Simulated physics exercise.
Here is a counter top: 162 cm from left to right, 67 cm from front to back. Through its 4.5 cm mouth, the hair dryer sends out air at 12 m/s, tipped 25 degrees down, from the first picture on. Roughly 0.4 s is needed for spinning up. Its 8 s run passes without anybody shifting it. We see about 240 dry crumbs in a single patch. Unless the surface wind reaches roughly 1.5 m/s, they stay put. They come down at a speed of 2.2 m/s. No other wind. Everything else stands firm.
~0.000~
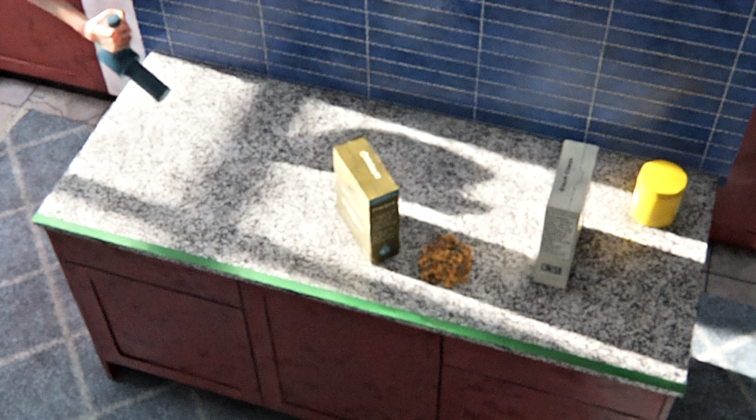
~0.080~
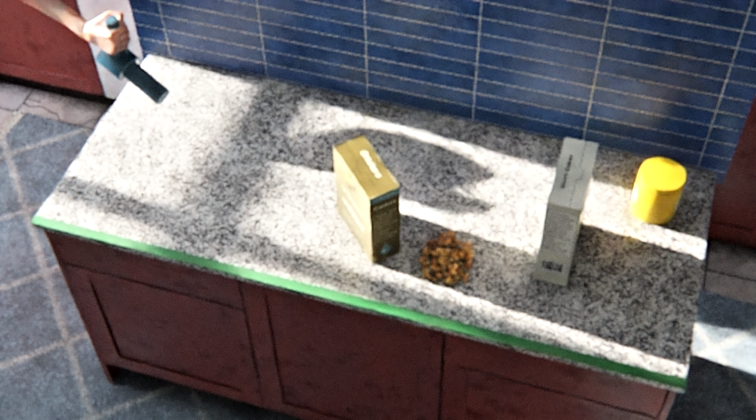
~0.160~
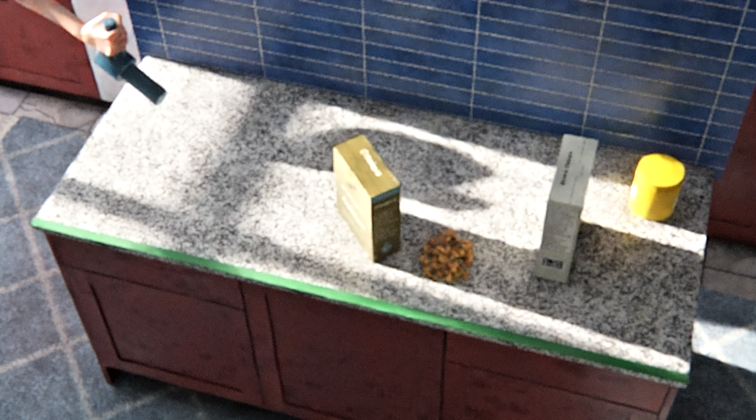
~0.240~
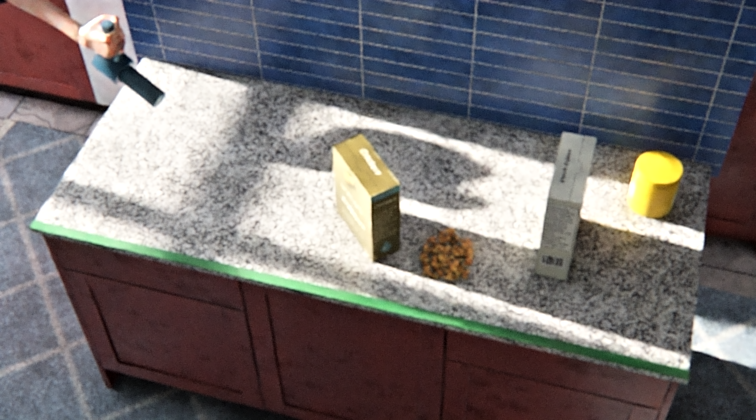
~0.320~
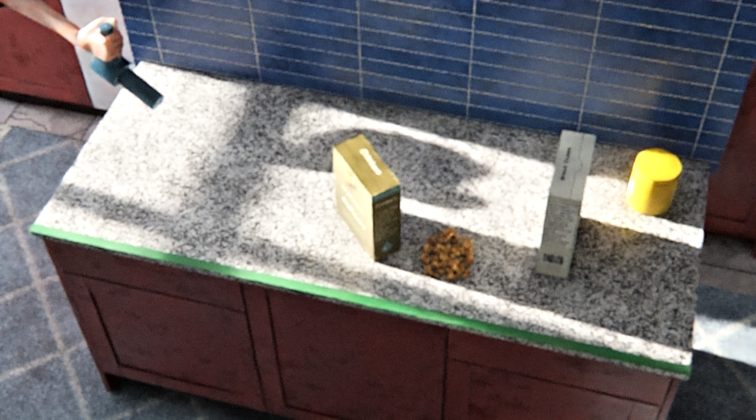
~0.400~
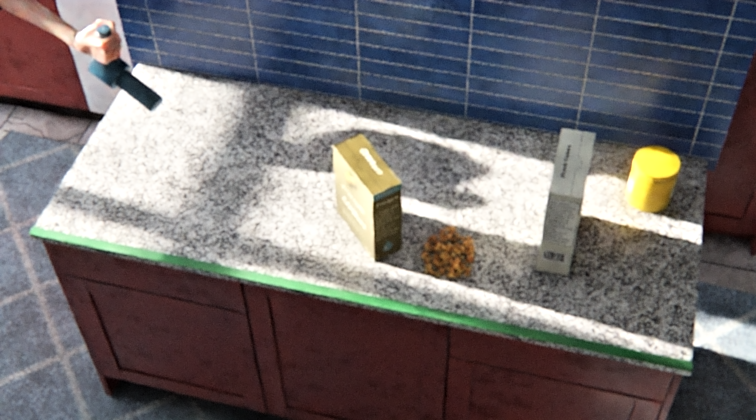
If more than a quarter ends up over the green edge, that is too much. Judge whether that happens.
The quarter mark is not passed.
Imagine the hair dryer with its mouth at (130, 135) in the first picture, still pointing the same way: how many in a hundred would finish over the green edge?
0 per cent, roughly.
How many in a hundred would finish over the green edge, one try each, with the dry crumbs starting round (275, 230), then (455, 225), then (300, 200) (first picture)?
Try by try: About 100 per cent, 40 per cent and 90 per cent.
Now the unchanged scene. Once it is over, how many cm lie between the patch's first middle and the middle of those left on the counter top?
Around 0 cm, I reckon.
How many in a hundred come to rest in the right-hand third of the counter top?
It comes out near 15 in a hundred.
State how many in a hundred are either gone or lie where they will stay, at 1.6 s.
Estimate: Close to 30 %.
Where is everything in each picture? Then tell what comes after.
In the first frame, the middle of the dry crumbs is near (444, 261), none has stirred yet and the mouth of the hair dryer is at (165, 96).
In the second frame, the middle of the dry crumbs is near (445, 259), none has stirred yet and the green edge is centred on (335, 300).
In the third frame, the middle of the dry crumbs is near (445, 257), none has stirred yet, the top of a carton is at (366, 164) and the top of a carton is at (573, 169).
In the fourth frame, the middle of the dry crumbs is near (445, 256) and none has stirred yet.
In the fifth frame, the middle of the dry crumbs is near (446, 255) and none has stirred yet.
In the sixth frame, the middle of the dry crumbs is near (447, 254) and none has stirred yet.
After 1.6 s, 71 % are on the move or not yet settled, 0 % are over the green edge; the middle of those still in play is near (450, 252).
After 2.6 s, 66 % are on the move or not yet settled, 2 % are over the green edge; the middle of those still in play is near (449, 258).
After 4.4 s, 54 % are on the move or not yet settled, 6 % are over the green edge; the middle of those still in play is near (449, 258).
After 8.0 s, at the end, 9 % are over the green edge; the middle of those still in play is near (449, 258).
